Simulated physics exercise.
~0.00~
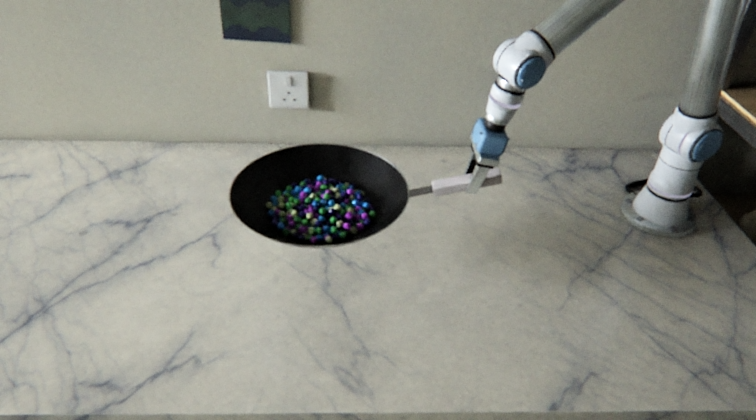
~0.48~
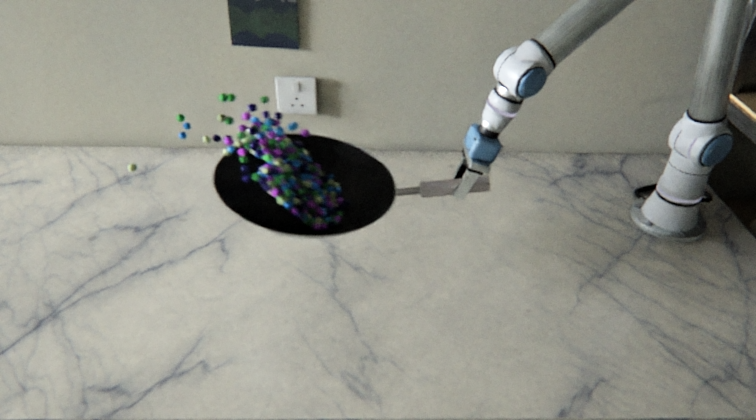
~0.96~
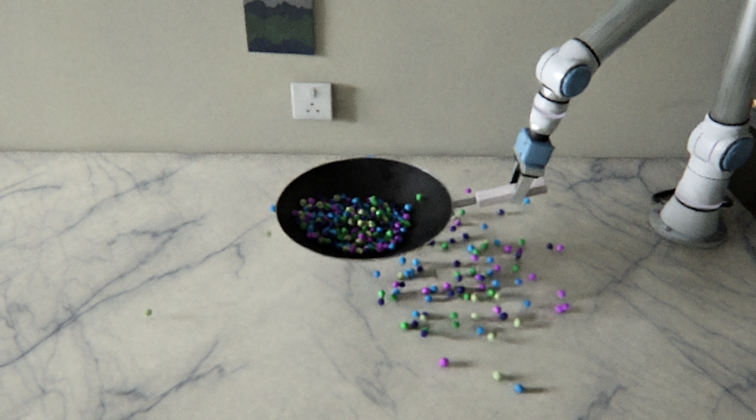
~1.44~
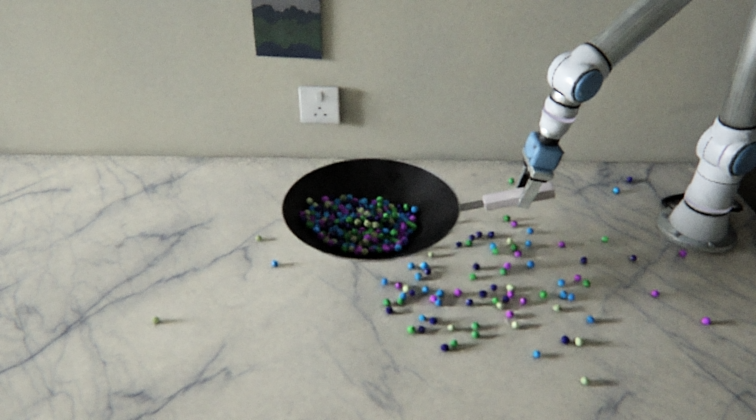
On a marble counter, a robot arm holding a black wok full of small colourful balls jerked it left, tossing them up, then swung it back right; many spilled and scattered across the counter, while most stayed in the wok.
